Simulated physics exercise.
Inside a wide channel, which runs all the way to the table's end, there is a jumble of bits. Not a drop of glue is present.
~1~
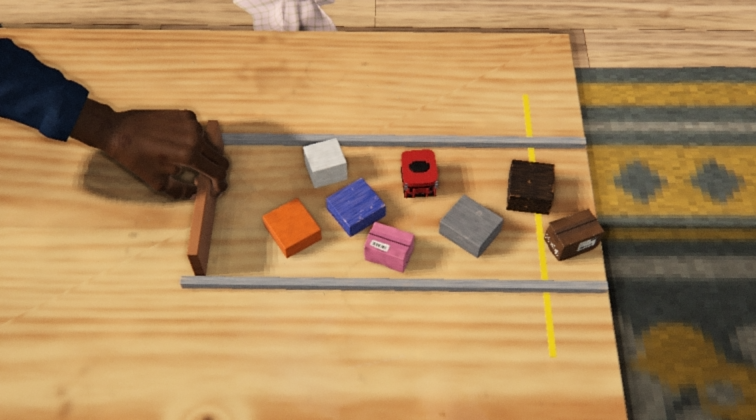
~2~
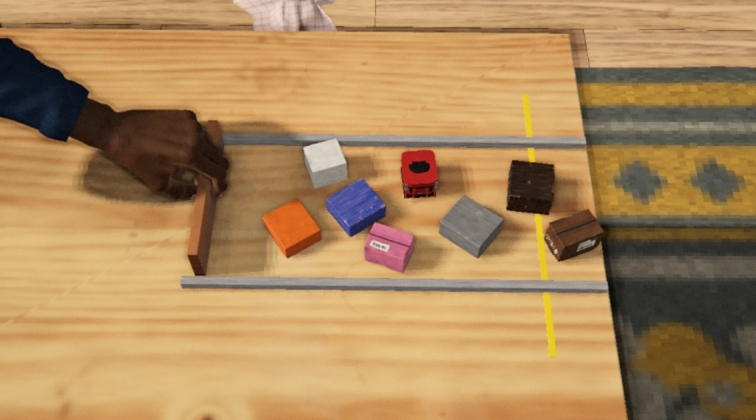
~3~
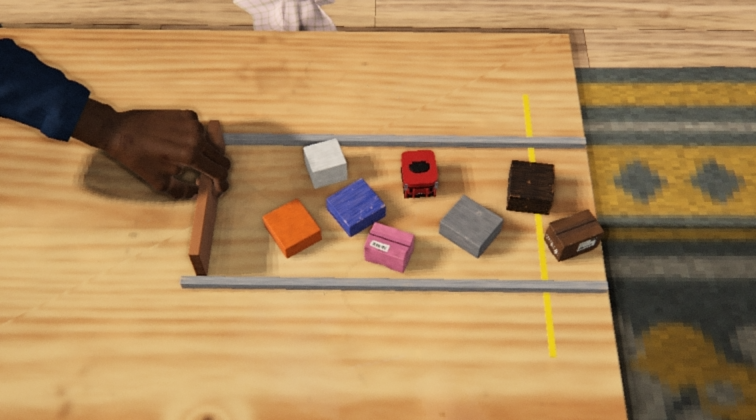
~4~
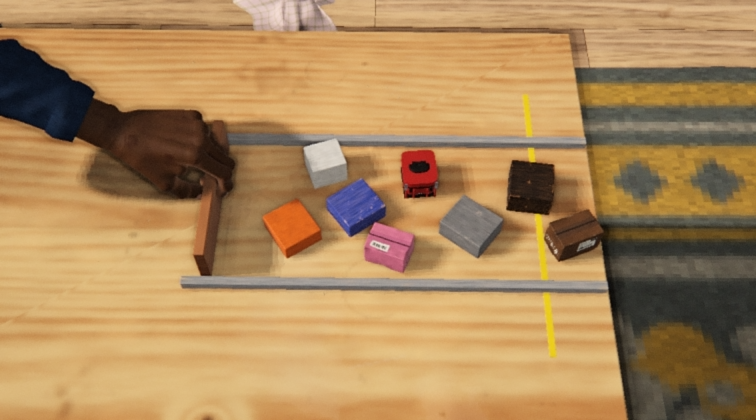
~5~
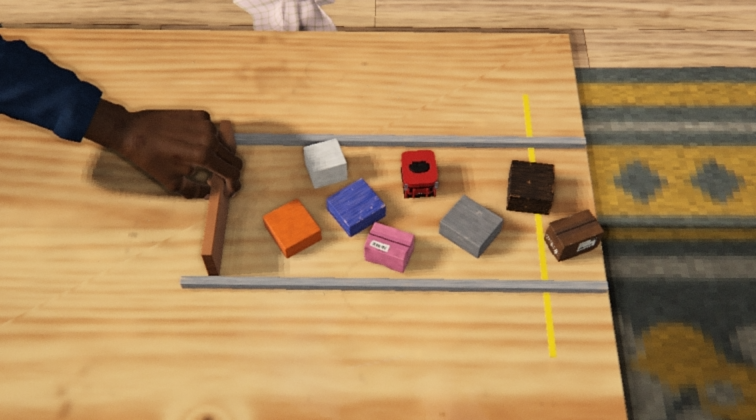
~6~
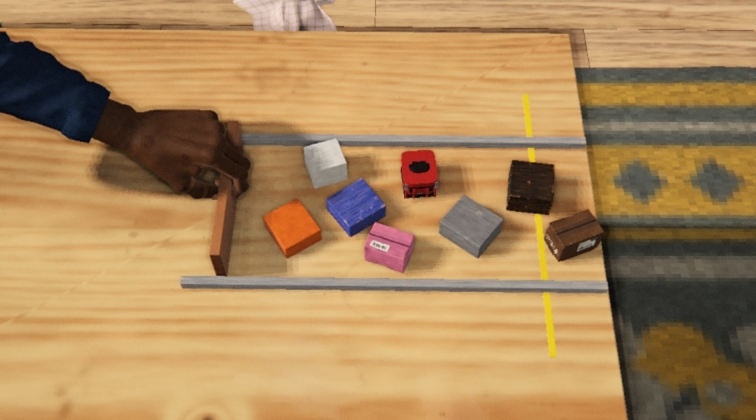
A hand sliding a wooden board slightly right along a channel on a table, the scattered coloured blocks ahead remaining still.
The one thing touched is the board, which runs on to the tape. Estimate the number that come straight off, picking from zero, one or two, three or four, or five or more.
My estimate is three or four.
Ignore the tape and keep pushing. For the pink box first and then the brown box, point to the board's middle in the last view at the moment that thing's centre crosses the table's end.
The middle is at (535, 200) when it's the pink box, and at (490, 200) when it's the brown box.
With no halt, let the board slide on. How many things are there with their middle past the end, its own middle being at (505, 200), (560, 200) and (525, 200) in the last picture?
Taking the places in turn, the counts are 2, 6 and 3.
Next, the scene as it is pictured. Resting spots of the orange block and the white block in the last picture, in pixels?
Positions - first (564, 247), then (552, 164).
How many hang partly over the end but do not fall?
As for overhanging, the count is 2.
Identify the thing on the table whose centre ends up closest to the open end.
That is the red case.
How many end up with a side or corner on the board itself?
All in all, 2.
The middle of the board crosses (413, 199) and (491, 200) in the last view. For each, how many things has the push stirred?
At the first place 6, at the second 8.
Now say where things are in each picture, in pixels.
In the first picture, brown box (574, 235); black block (531, 187); grey block (471, 226); board (207, 196); tape (538, 213).
In the second picture, black block (531, 188); red case (419, 174).
In the third picture, grey block (471, 226); white block (326, 164).
In the fourth picture, brown box (573, 236); blue block (356, 207).
In the fifth picture, black block (531, 188); orange block (292, 228).
In the sixth picture, brown box (573, 236); black block (531, 188); grey block (471, 226); board (228, 197); tape (538, 213).
Early on, none off yet; brown box at rest near (573, 236); black block at rest near (531, 188); grey block at rest near (471, 226).
Finally, the number that fall off is three or four; lost, pink box, grey block, black block and brown box.
